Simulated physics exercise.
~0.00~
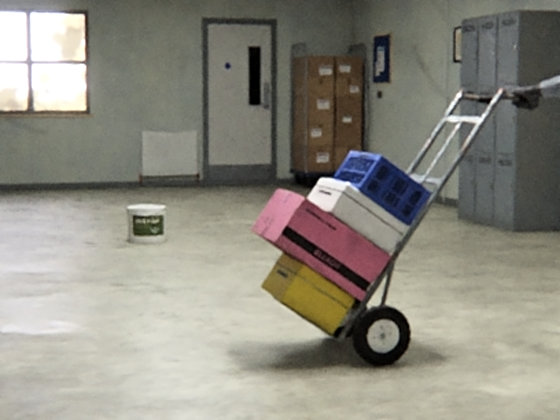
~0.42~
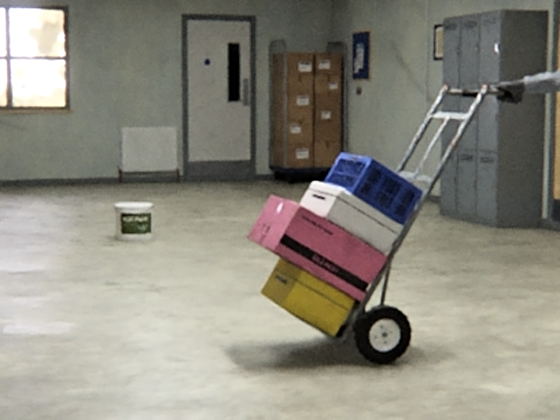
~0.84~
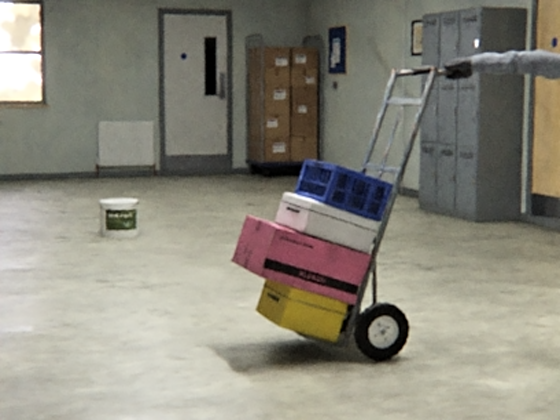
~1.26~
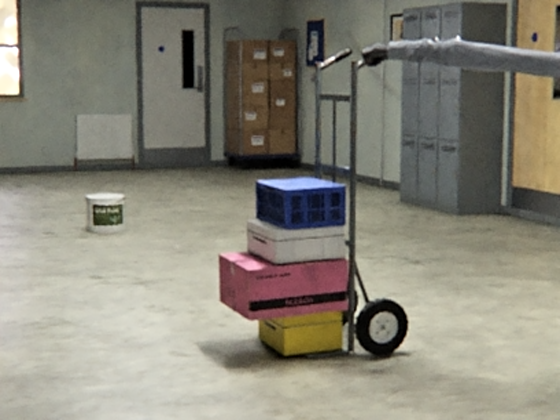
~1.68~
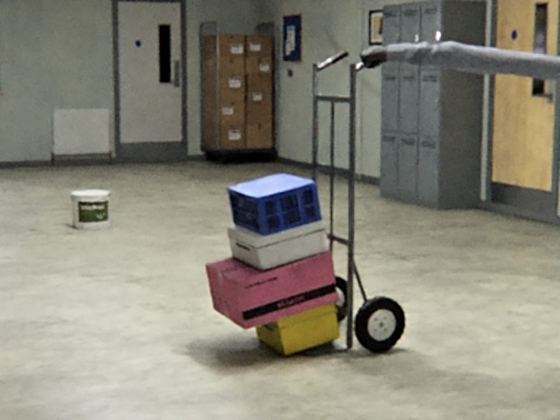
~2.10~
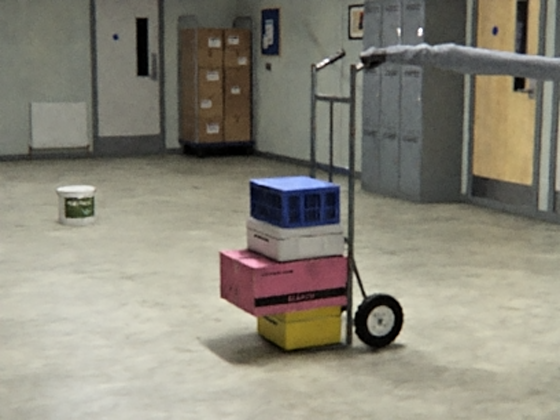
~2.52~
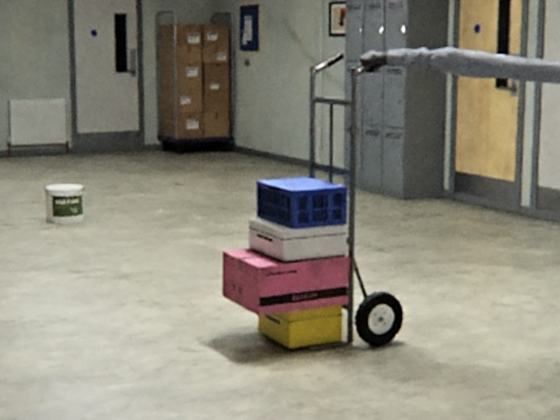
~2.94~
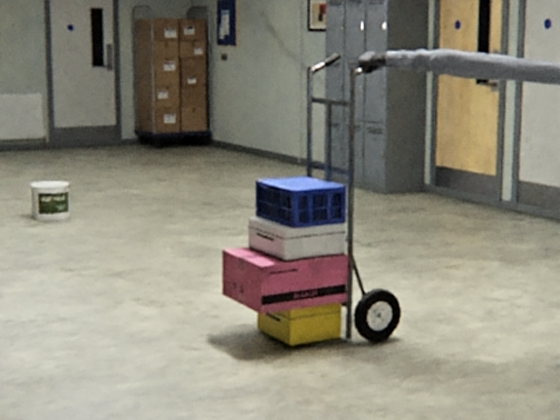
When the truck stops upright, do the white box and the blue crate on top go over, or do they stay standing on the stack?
They both stay standing. The white box and the blue crate tip forward to the left with the stack, then rock back and settle in place.
